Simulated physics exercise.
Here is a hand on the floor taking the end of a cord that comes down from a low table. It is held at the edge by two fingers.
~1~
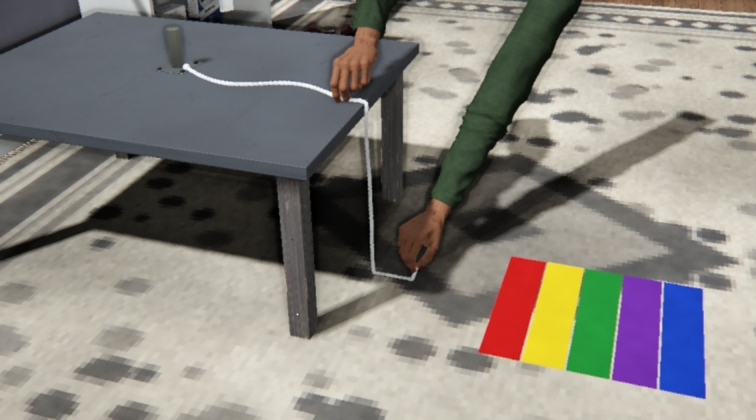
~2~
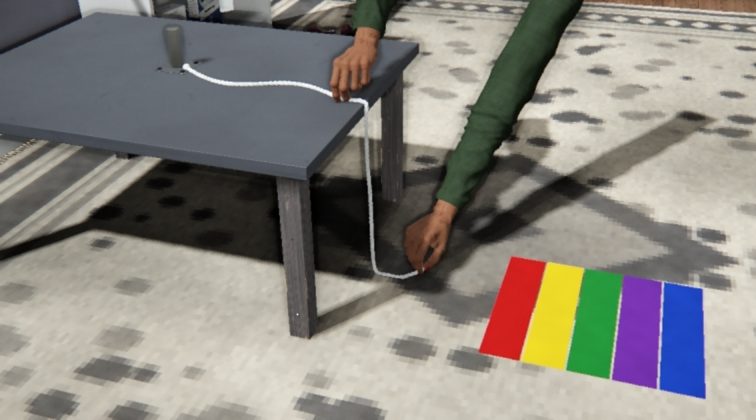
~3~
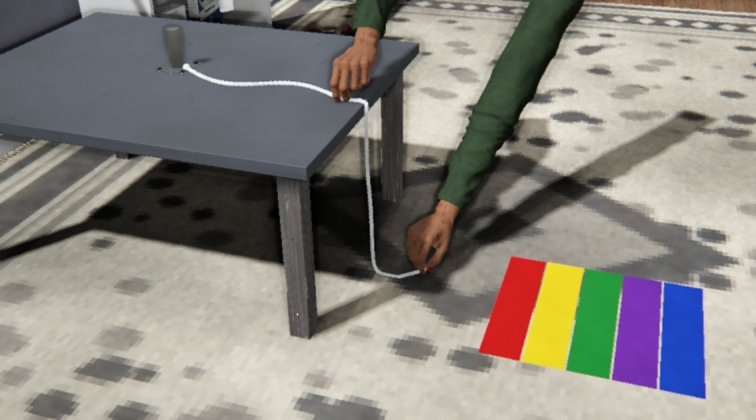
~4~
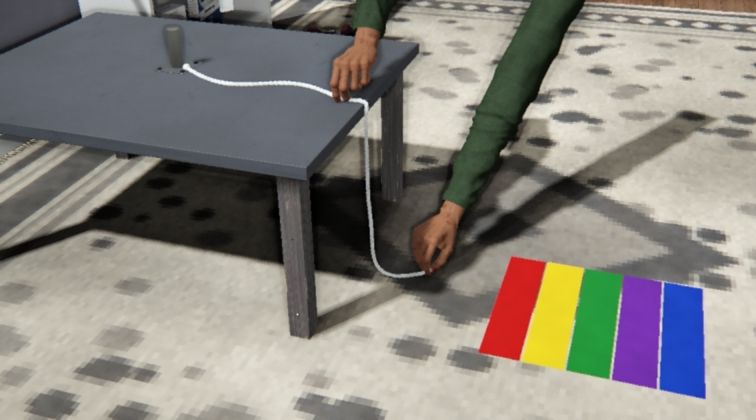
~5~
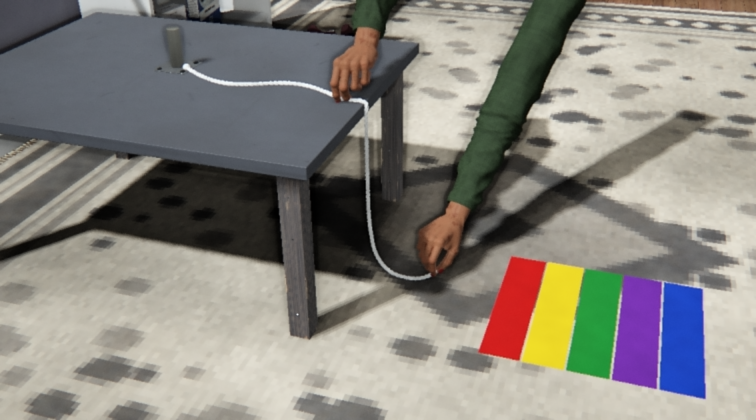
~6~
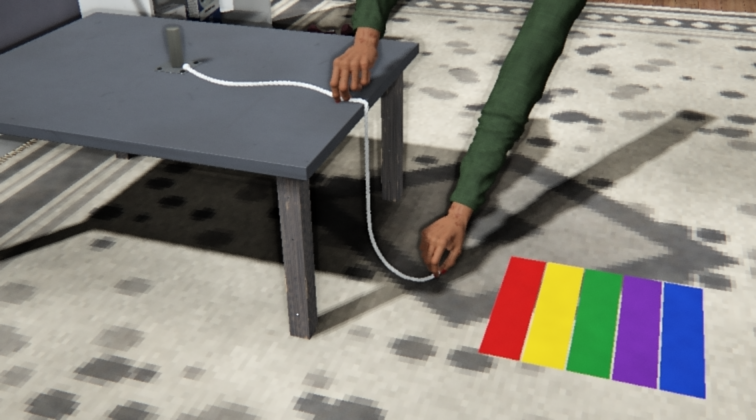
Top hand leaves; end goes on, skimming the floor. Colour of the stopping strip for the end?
Yellow.
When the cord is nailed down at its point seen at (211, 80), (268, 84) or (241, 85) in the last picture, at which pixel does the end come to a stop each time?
Per try (px, approx.): (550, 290), (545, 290), (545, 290).
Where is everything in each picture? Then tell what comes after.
The first frame shows end (416, 268); red (505, 337); yellow (547, 345); green (591, 354); purple (636, 363); blue (683, 372).
The second frame shows end (423, 269); cord through (202, 76) (263, 84) (327, 92) (366, 131) (370, 202) (374, 263).
The third frame shows end (425, 270).
The fourth frame shows end (430, 270); cord through (202, 76) (263, 84) (327, 92) (366, 131) (369, 202) (376, 263).
The fifth frame shows end (436, 272).
The sixth frame shows end (439, 272); cord through (202, 76) (263, 84) (327, 92) (366, 131) (368, 202) (385, 263).
Early on, end near (471, 278); short of the strips.
Midway, end near (524, 287); over red.
At the end of the slack, end near (555, 293); over yellow. The end stops over the yellow strip.
